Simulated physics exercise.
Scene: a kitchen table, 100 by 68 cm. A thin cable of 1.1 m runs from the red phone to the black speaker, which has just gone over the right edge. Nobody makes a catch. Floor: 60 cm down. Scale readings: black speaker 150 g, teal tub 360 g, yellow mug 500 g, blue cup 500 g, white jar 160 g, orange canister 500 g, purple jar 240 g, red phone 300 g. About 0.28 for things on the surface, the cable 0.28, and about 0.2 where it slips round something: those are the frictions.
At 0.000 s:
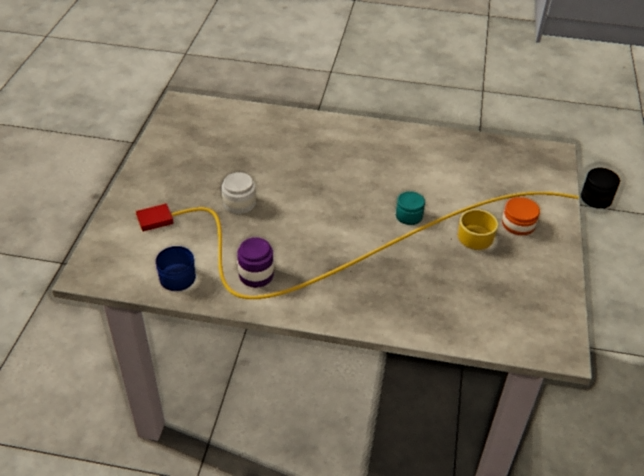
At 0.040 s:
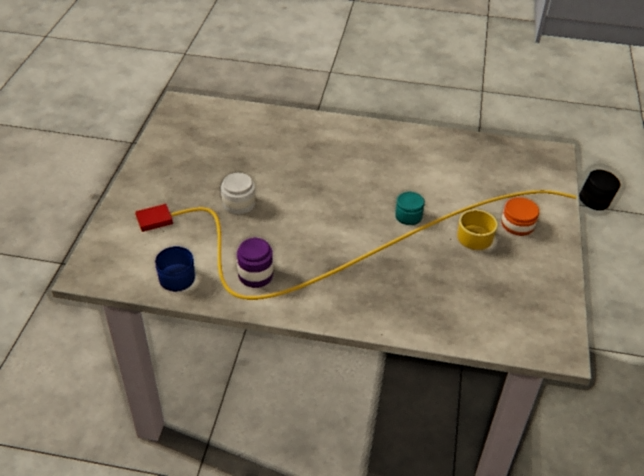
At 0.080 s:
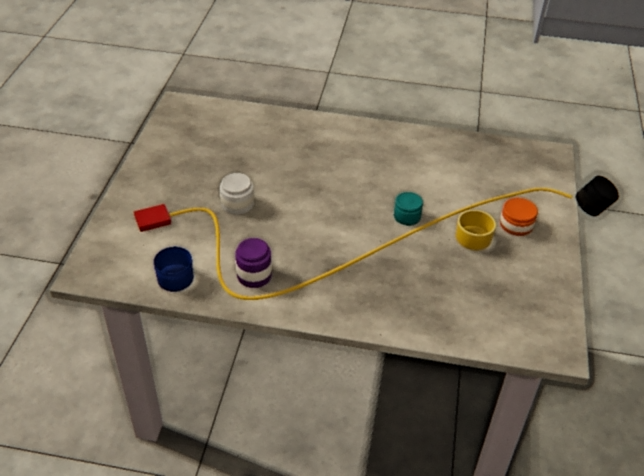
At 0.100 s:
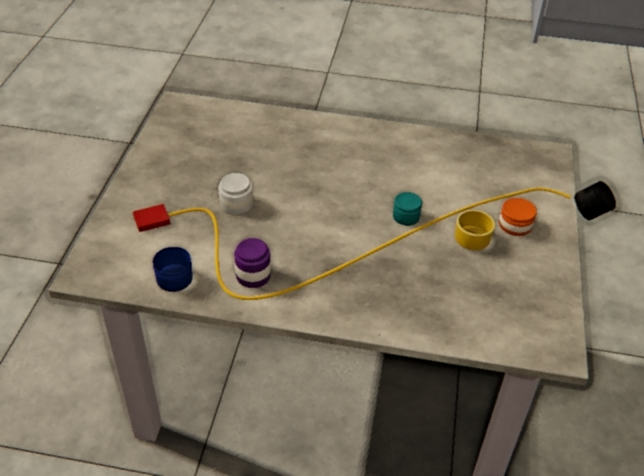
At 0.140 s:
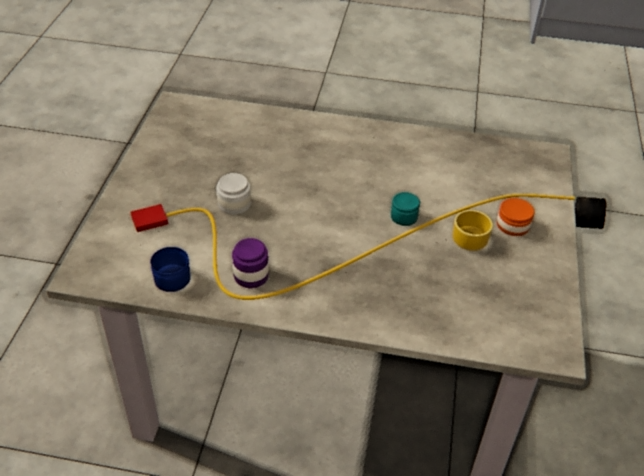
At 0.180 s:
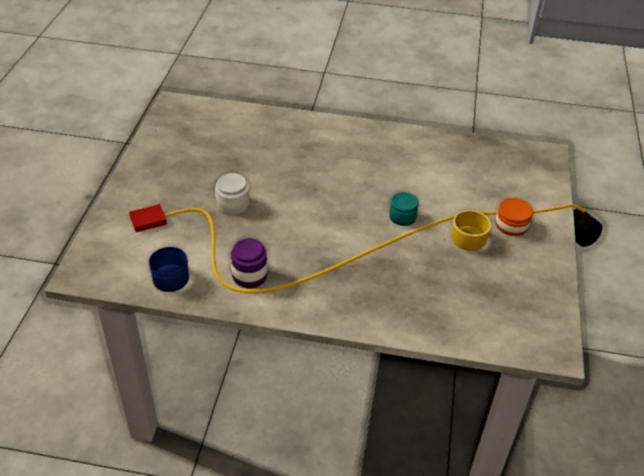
On a kitchen table dotted with small colourful containers, a thin yellow cable curves from a red block at the left to a black object just past the right edge. The black object turns and drops a short way beside the edge, while the cable shifts slightly and the containers barely move.
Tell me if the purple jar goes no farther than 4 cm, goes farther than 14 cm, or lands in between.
The purple jar lands in between.
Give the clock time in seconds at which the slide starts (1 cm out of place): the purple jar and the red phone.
For the purple jar it's 0.30 s, while the red phone gets there at 0.32 s.
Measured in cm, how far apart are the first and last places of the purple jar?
Net shift for the purple jar is around 10 cm.
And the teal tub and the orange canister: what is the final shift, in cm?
Final places, approx.: Teal tub 0 cm off, orange canister 0 cm off.
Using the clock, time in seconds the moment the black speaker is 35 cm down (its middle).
That comes at 1.30 seconds.
After 0.4 s, the cable's tail end at (168, 236); purple jar 4 cm off its start, black speaker over the edge, red phone 3 cm off its start.
After 0.7 s, the cable's tail end at (180, 239); purple jar 8 cm off its start, black speaker over the edge, red phone 6 cm off its start.
After 0.9 s, the cable's tail end at (186, 240); purple jar 9 cm off its start at (263, 217), black speaker over the edge, red phone 7 cm off its start at (170, 230).
After 1.2 s, the cable's tail end at (187, 240); purple jar 9 cm off its start, red phone 7 cm off its start, black speaker over the edge.
After 2.4 s, the cable's tail end at (188, 240); purple jar 9 cm off its start at (263, 217), red phone 7 cm off its start at (171, 230), black speaker over the edge.
